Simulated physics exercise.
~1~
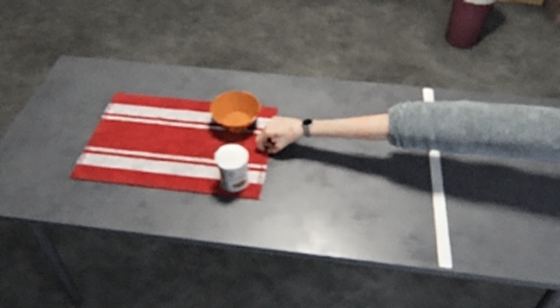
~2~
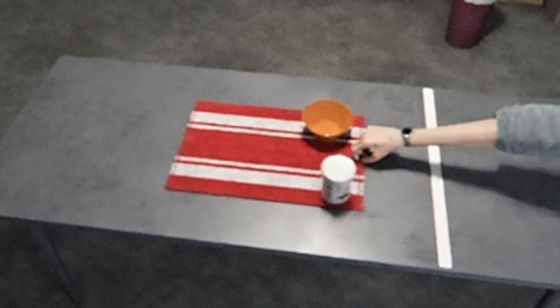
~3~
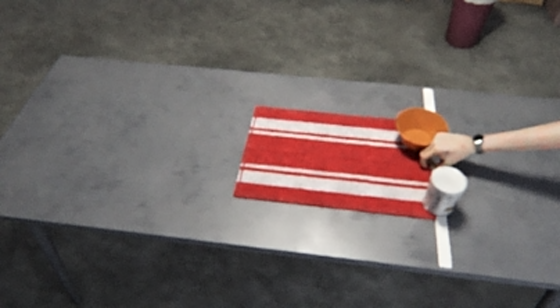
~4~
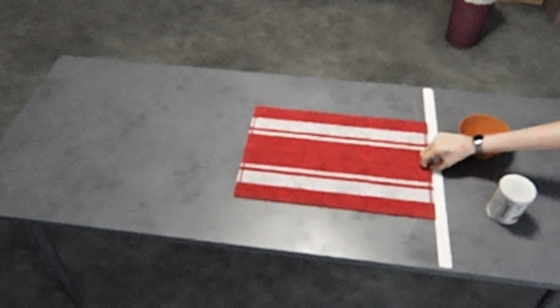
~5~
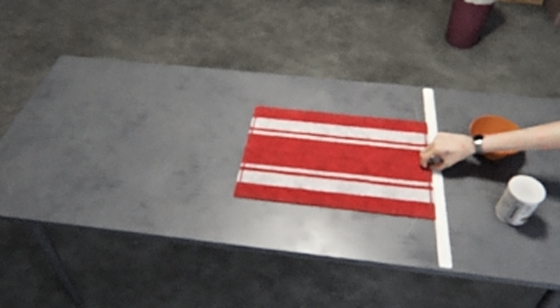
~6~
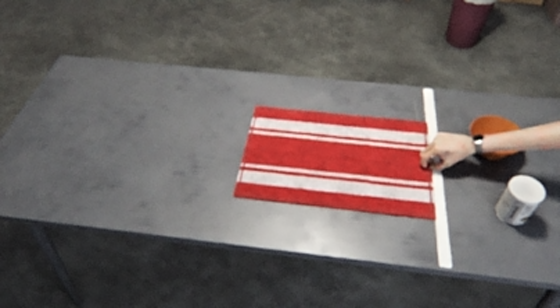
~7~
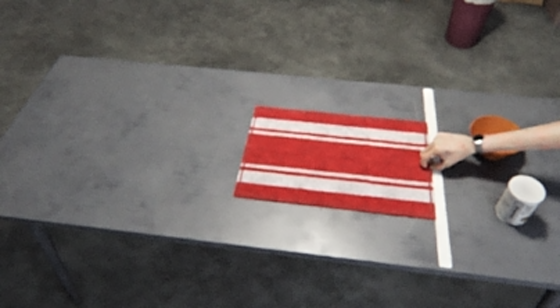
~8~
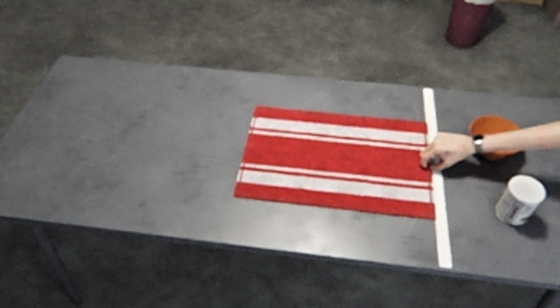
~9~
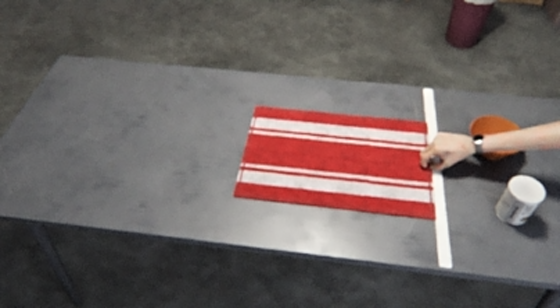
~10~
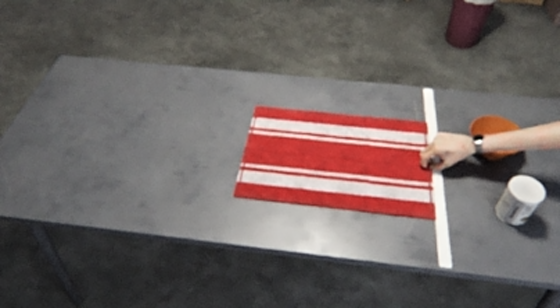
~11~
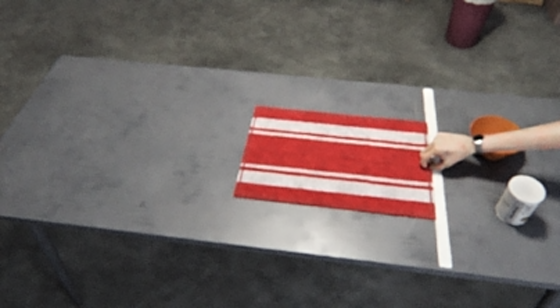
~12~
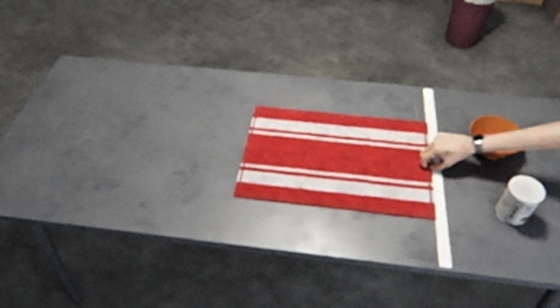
A hand pulls a red mat right to the tape, and the tin and bowl slide off.
